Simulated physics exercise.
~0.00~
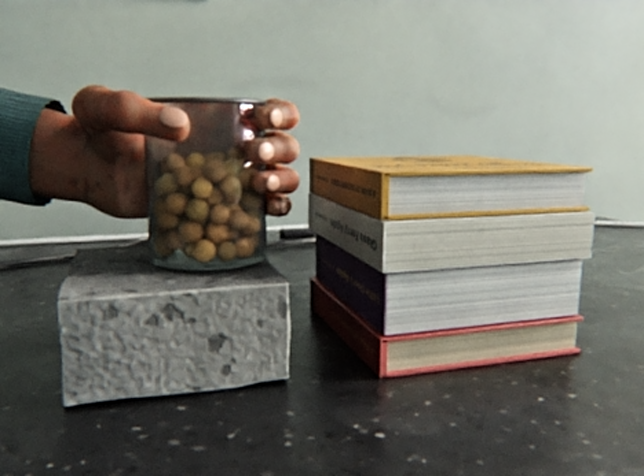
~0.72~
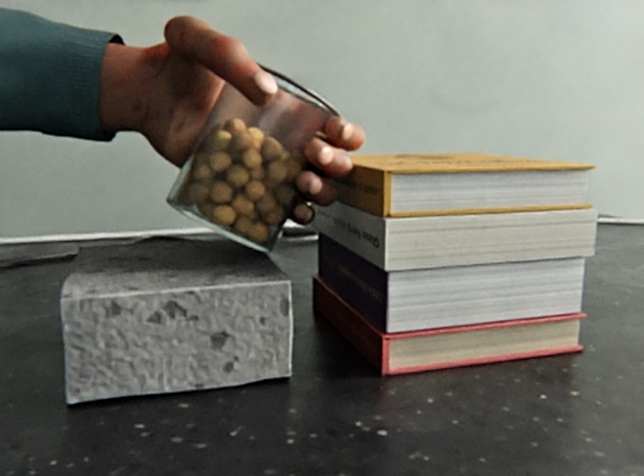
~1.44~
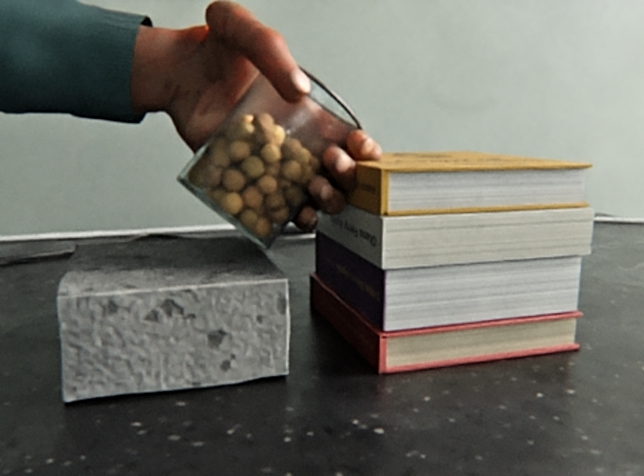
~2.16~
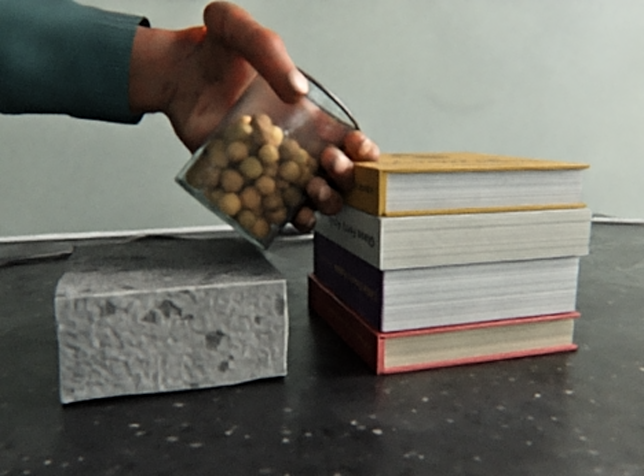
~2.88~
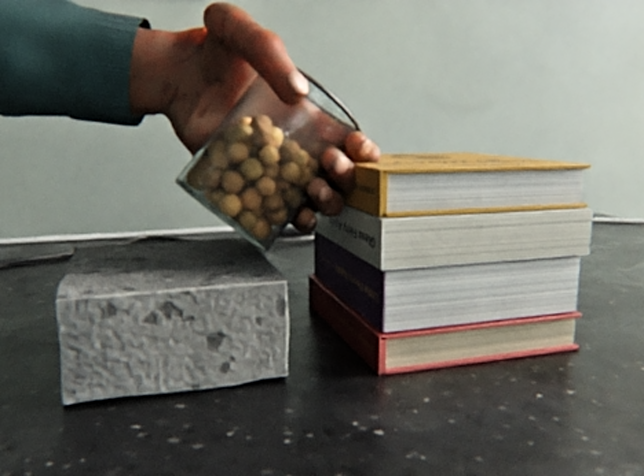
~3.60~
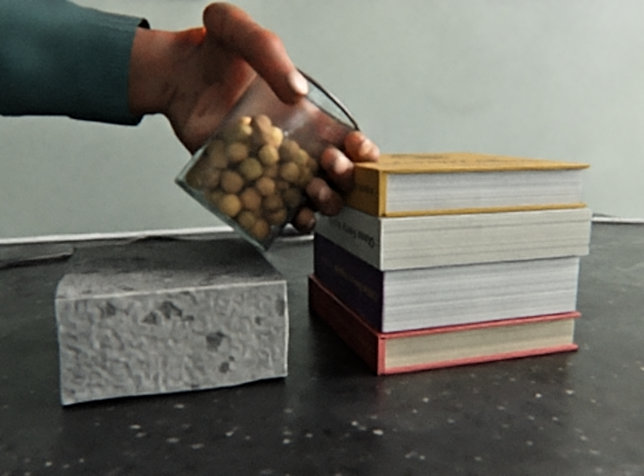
On a dark speckled counter, a hand in a green sleeve holds a clear glass of small, round, tan balls upright on a rough grey block, beside a stack of four books. The hand lifts the glass up and to the right, tipping its rim toward the books. It moves slightly farther right until the glass leans steeply against the upper part of the stack. There the hand keeps it still, fingers wrapped around the side. The glass stays tilted, with all the balls still inside, while the block and books remain in place.
